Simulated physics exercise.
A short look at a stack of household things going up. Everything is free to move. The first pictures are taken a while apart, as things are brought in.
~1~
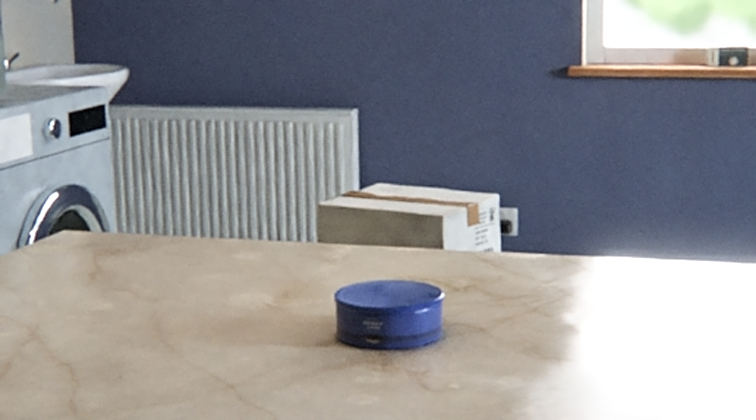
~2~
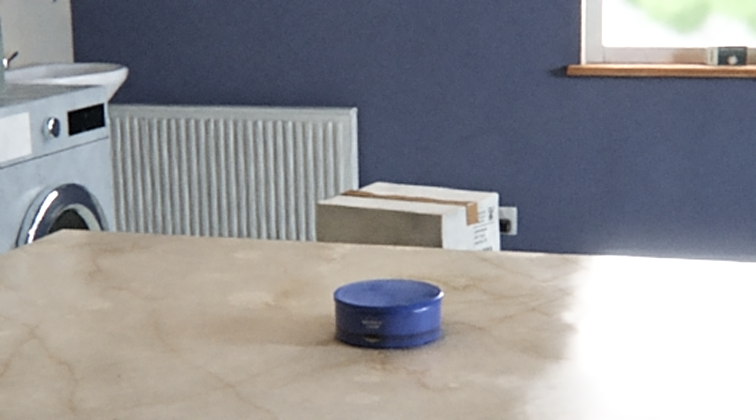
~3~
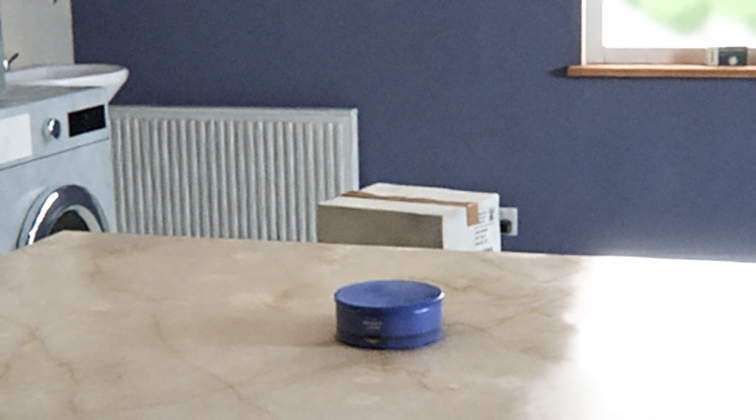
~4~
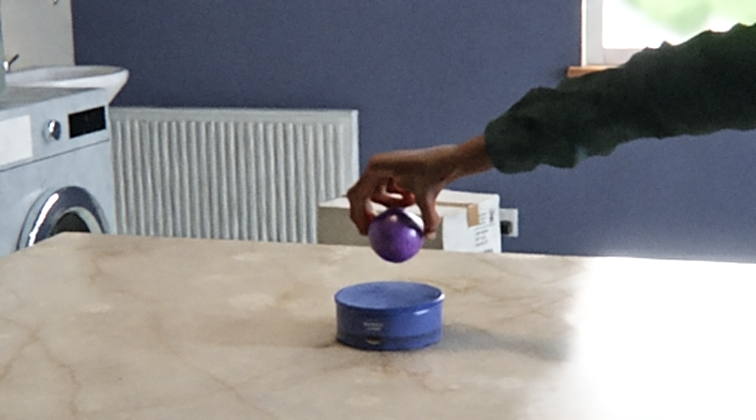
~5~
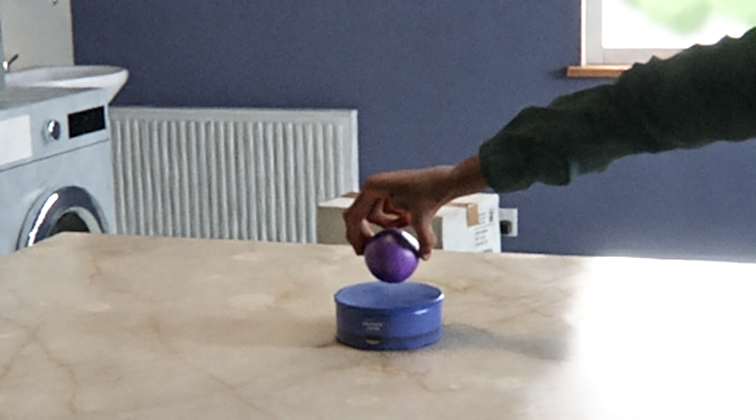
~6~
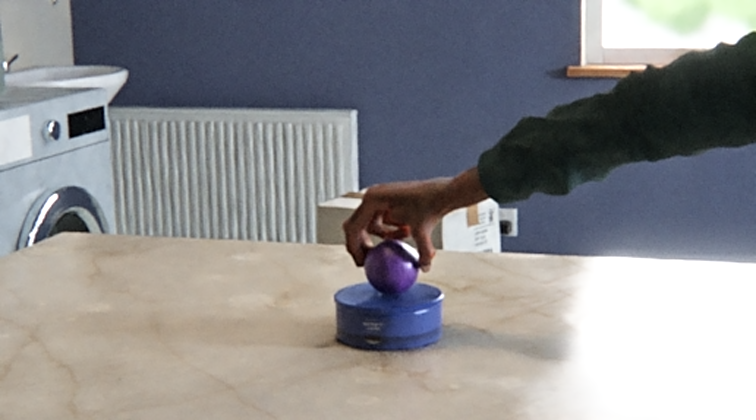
In the video, a round blue tub sits alone on a marbled tabletop; then a hand in a dark green sleeve, reaching in from the right, lowers a round purple onion onto the tub's top and keeps hold of it.
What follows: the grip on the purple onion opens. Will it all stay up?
Here the pile holds.
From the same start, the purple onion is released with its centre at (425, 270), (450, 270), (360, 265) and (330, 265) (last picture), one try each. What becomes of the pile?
First try: It keeps its balance; second try: It comes apart; third try: It stays up; fourth try: It gives way.
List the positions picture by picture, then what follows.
In the first picture, the last thing is not in view yet; blue tub (389, 314).
In the second picture, the last thing is not in view yet; blue tub (388, 313).
In the third picture, the last thing is not in view yet; blue tub (389, 314).
In the fourth picture, coming down; purple onion (396, 235); blue tub (389, 315).
In the fifth picture, coming down; purple onion (392, 256); blue tub (389, 315).
In the sixth picture, set down, still held; purple onion (392, 266); blue tub (389, 315).
Then, 0.30 s after the last picture, nothing has stirred.
Then, 0.70 s after the last picture, purple onion resting near (392, 267).
At rest, both in place. Seen from the same camera at the end, purple onion near (392, 267). The pile keeps its balance.
